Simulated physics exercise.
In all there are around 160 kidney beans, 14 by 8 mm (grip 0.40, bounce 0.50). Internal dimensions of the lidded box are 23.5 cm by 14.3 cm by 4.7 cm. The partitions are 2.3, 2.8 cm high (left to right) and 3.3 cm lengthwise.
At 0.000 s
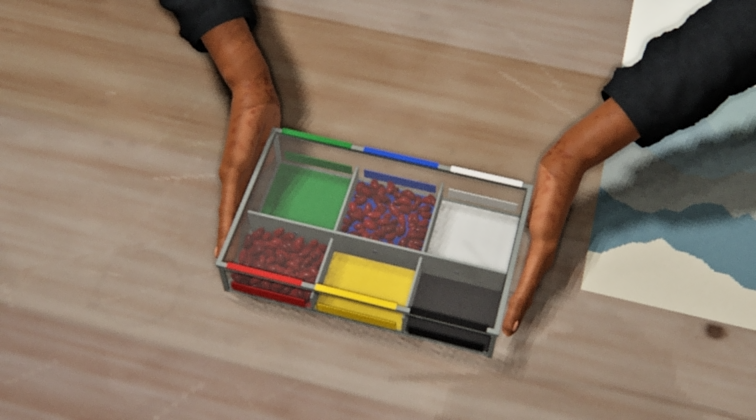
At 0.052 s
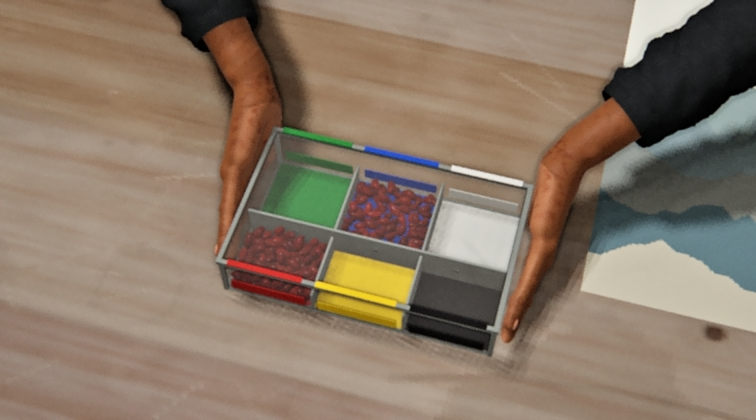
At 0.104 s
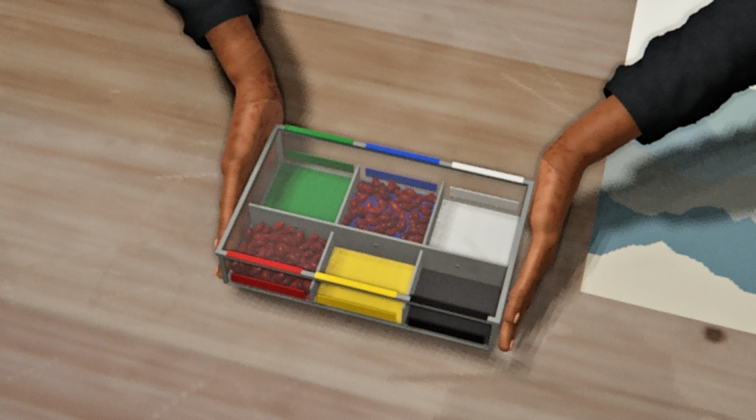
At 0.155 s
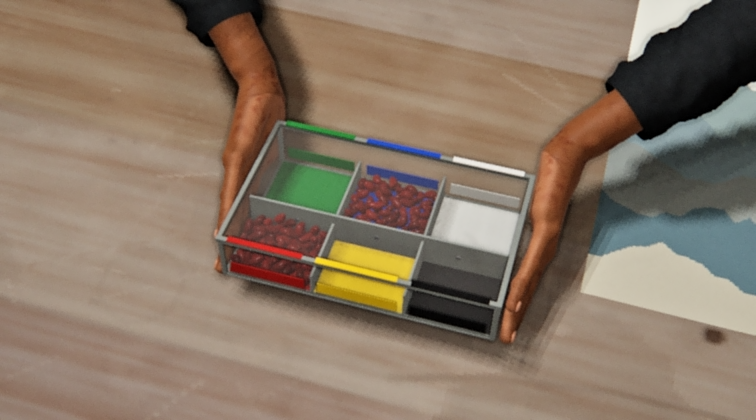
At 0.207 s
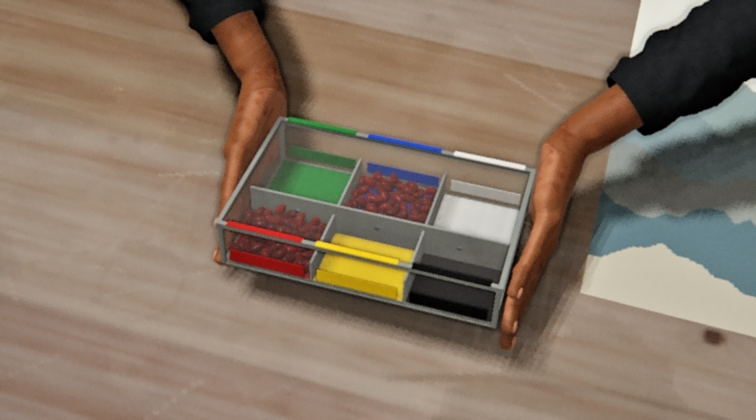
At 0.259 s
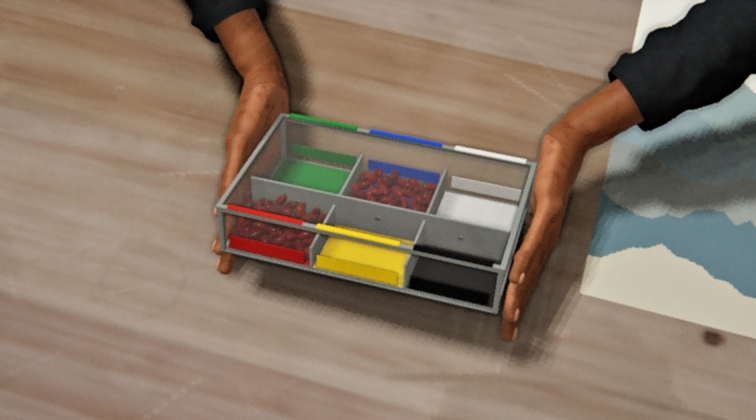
Two hands in dark sleeves hold the ends of a clear, lidded box above a wooden table, seen from a steady, high, slanted viewpoint, with a blue and cream patterned sheet at right. Its six compartments show green, blue and white behind, red, yellow and black in front, with reddish-brown beans in the red and blue ones. The hands smoothly tilt the box, raising its near side, while the beans barely shift.
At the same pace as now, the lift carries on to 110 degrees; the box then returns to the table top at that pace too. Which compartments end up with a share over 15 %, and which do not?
Red over, blue over, green over, yellow not over, white not over, black not over.
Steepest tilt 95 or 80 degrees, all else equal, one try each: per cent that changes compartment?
Close to 20 in a hundred first, and 10 in a hundred second.
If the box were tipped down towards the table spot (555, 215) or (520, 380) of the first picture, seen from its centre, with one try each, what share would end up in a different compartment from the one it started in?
Near 70 and 75 per cent, in that order.
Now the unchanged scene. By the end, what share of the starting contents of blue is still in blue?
Roughly 90 per cent.
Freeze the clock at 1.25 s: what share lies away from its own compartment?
Estimate: Some 15 %.
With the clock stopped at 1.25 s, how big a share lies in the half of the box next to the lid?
60 %.
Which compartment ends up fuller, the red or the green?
Fuller: Red.
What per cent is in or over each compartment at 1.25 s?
In per cent: Red 40; blue 45; green 15; yellow 0; white 0; black 0.
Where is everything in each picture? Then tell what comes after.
In the first picture, box tilt 0 degrees, front corners at (222, 263) and (494, 331); red 50 %, blue 50 %.
In the second picture, box tilt 1 degrees, front corners at (222, 260) and (494, 328).
In the third picture, box tilt 4 degrees, front corners at (222, 251) and (495, 319), lowest corner left back.
In the fourth picture, box tilt 9 degrees, front corners at (222, 238) and (497, 304), lowest corner left back.
In the fifth picture, box tilt 15 degrees, front corners at (222, 223) and (499, 287), lowest corner left back.
In the sixth picture, box tilt 20 degrees, front corners at (222, 207) and (501, 268), lowest corner left back; red 50 %, blue 50 %. The box's pace is about 100 degrees a second.
Then, at 1.25 s, tilt 110 degrees; red 40 %, blue 45 %, green 15 %.
Then, at 1.92 s, tilt 48 degrees; red 35 %, blue 45 %, green 20 %.
After 2.62 s, tilt 0 degrees; red 35 %, blue 45 %, green 20 %.
At rest (3.2 s), red 35 %, blue 45 %, green 20 %, yellow 0 %, white 0 %, black 0 %.
